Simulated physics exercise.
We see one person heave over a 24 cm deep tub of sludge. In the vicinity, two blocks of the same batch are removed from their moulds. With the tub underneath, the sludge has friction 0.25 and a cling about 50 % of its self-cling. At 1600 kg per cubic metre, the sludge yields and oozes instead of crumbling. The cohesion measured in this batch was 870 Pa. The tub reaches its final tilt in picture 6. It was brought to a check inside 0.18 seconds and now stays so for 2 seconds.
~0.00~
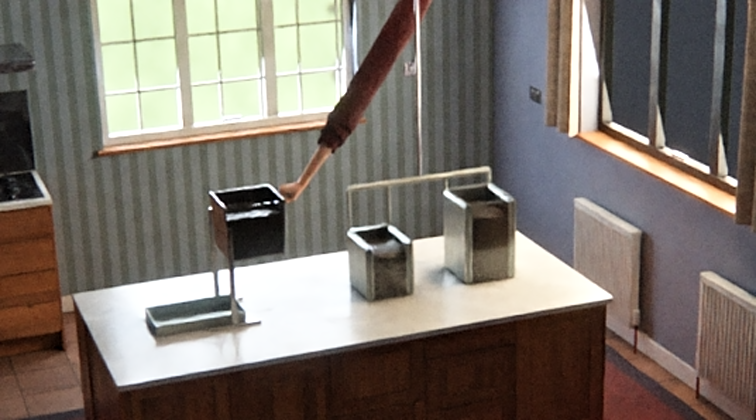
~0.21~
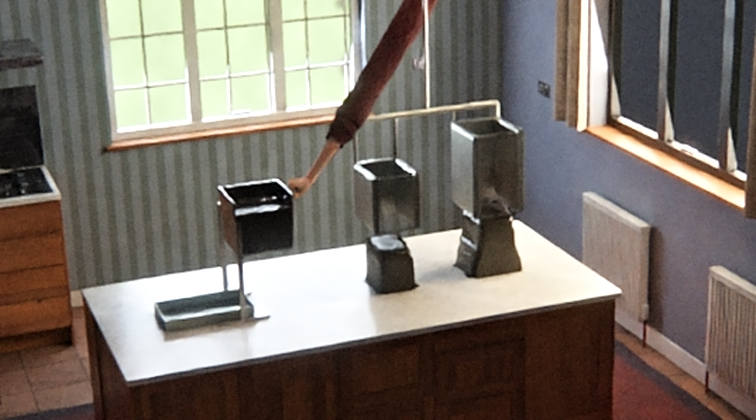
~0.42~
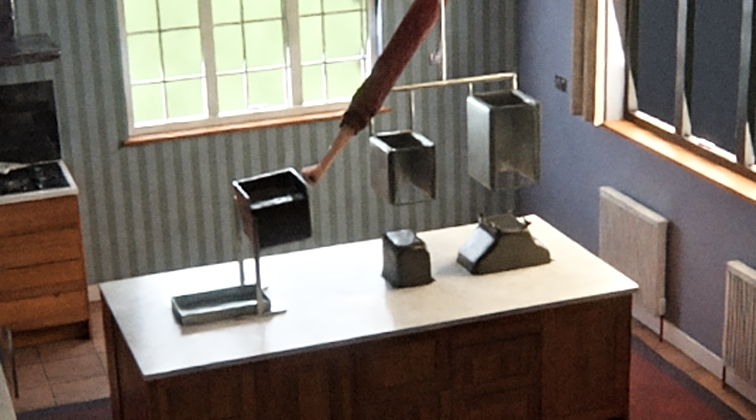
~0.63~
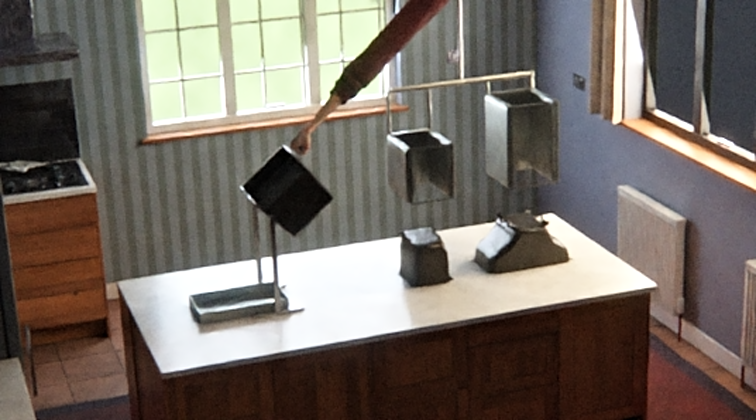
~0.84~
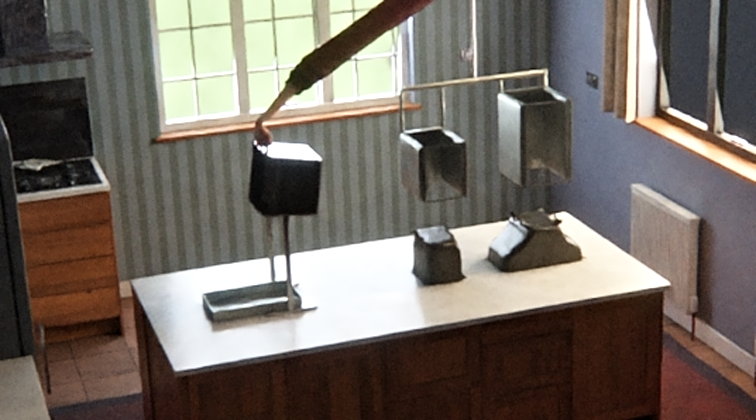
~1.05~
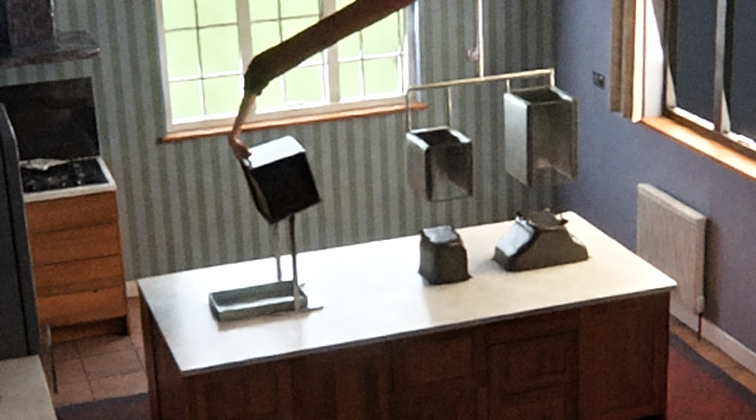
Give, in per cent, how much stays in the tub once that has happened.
Roughly 0 out of 100.
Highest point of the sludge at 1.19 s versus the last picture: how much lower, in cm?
Around 8 cm below its level in the last picture.
By 1.19 s, the tub is at 105 degrees and holds 67 %.
By 1.36 s, the tub is at 105 degrees and holds 28 %.
By 1.53 s, the tub is at 105 degrees and holds 0 %.
By 1.70 s, the tub is at 105 degrees and holds 0 %.
By 3.05 s, at the end, the tub is at 105 degrees and holds 0 %.
